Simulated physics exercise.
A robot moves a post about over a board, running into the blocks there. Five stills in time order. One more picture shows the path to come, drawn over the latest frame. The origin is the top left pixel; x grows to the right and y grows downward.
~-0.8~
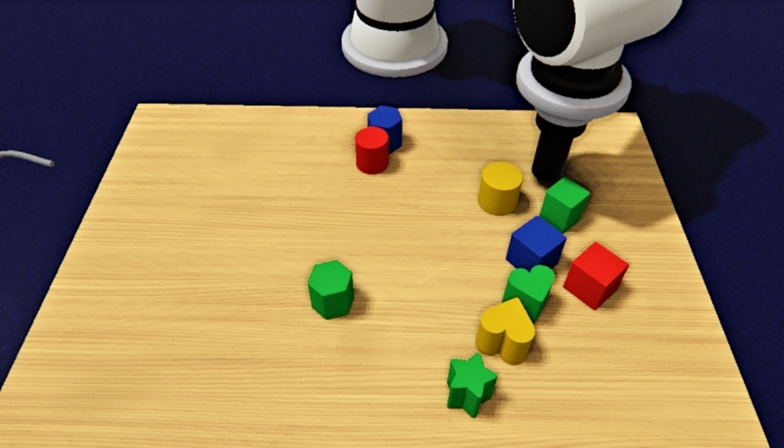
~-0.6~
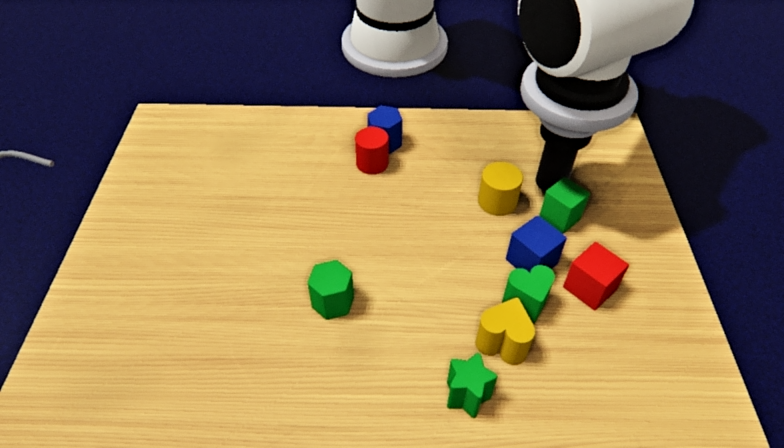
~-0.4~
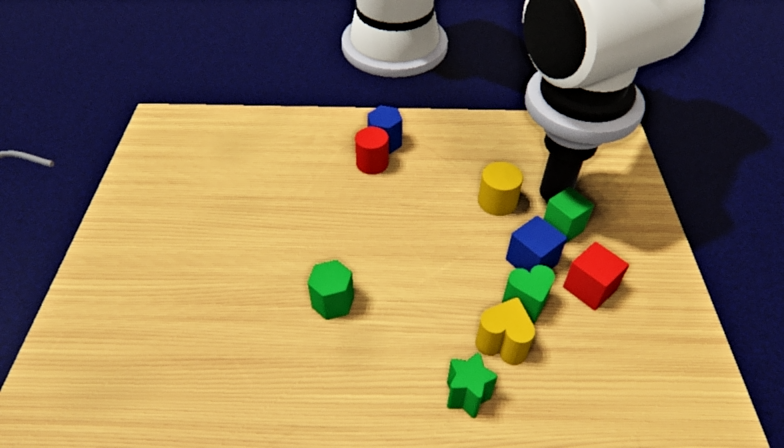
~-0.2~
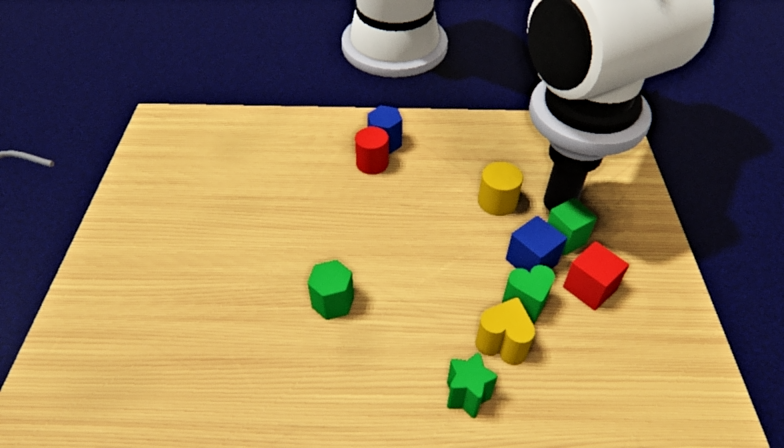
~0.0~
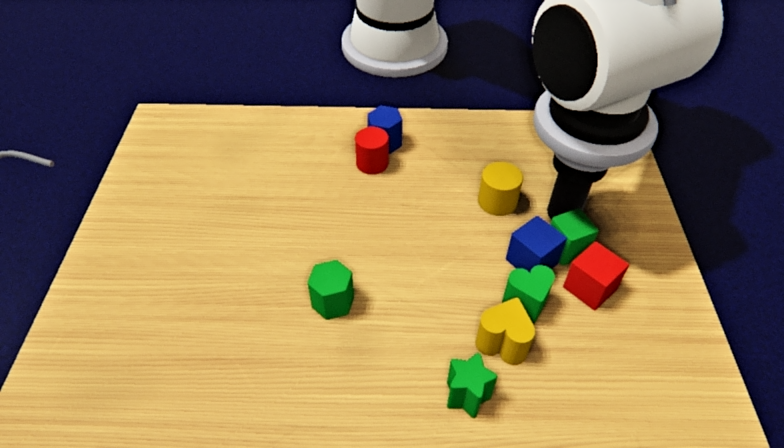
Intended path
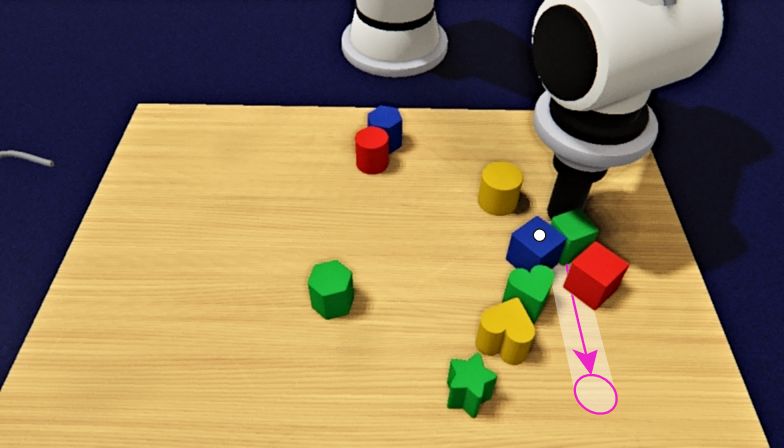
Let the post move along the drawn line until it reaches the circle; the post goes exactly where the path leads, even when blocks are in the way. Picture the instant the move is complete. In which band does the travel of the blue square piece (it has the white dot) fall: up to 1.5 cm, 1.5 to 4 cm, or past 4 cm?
Covers under 1.5 cm.
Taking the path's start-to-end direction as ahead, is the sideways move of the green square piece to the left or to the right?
Goes left.
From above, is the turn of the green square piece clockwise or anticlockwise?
The answer is counter-clockwise.
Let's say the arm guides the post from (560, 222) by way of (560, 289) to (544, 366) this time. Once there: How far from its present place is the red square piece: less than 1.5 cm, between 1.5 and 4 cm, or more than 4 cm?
Long: Over 4 cm.
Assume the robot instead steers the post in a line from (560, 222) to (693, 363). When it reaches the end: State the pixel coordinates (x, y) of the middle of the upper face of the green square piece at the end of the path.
The top centre is at (598, 267).
Path on the board, straight from (560, 222) to (596, 394); the dot is on the blue square piece.
On the path given first. One third of the way, post at (571, 264); blue square piece at (536, 241), turned 30° clockwise; green square piece at (598, 275); red square piece at (625, 305).
Two thirds of the way, post at (583, 322); blue square piece at (536, 242), turned 35° clockwise; green square piece at (625, 335), turned 35° anticlockwise; red square piece at (667, 359), turned 15° anticlockwise.
At the end, post at (599, 388); green heart-shaped block in place; blue square piece at (536, 242), turned 35° clockwise; green square piece at (660, 393), turned 85° anticlockwise; red square piece at (701, 382), turned 60° anticlockwise.
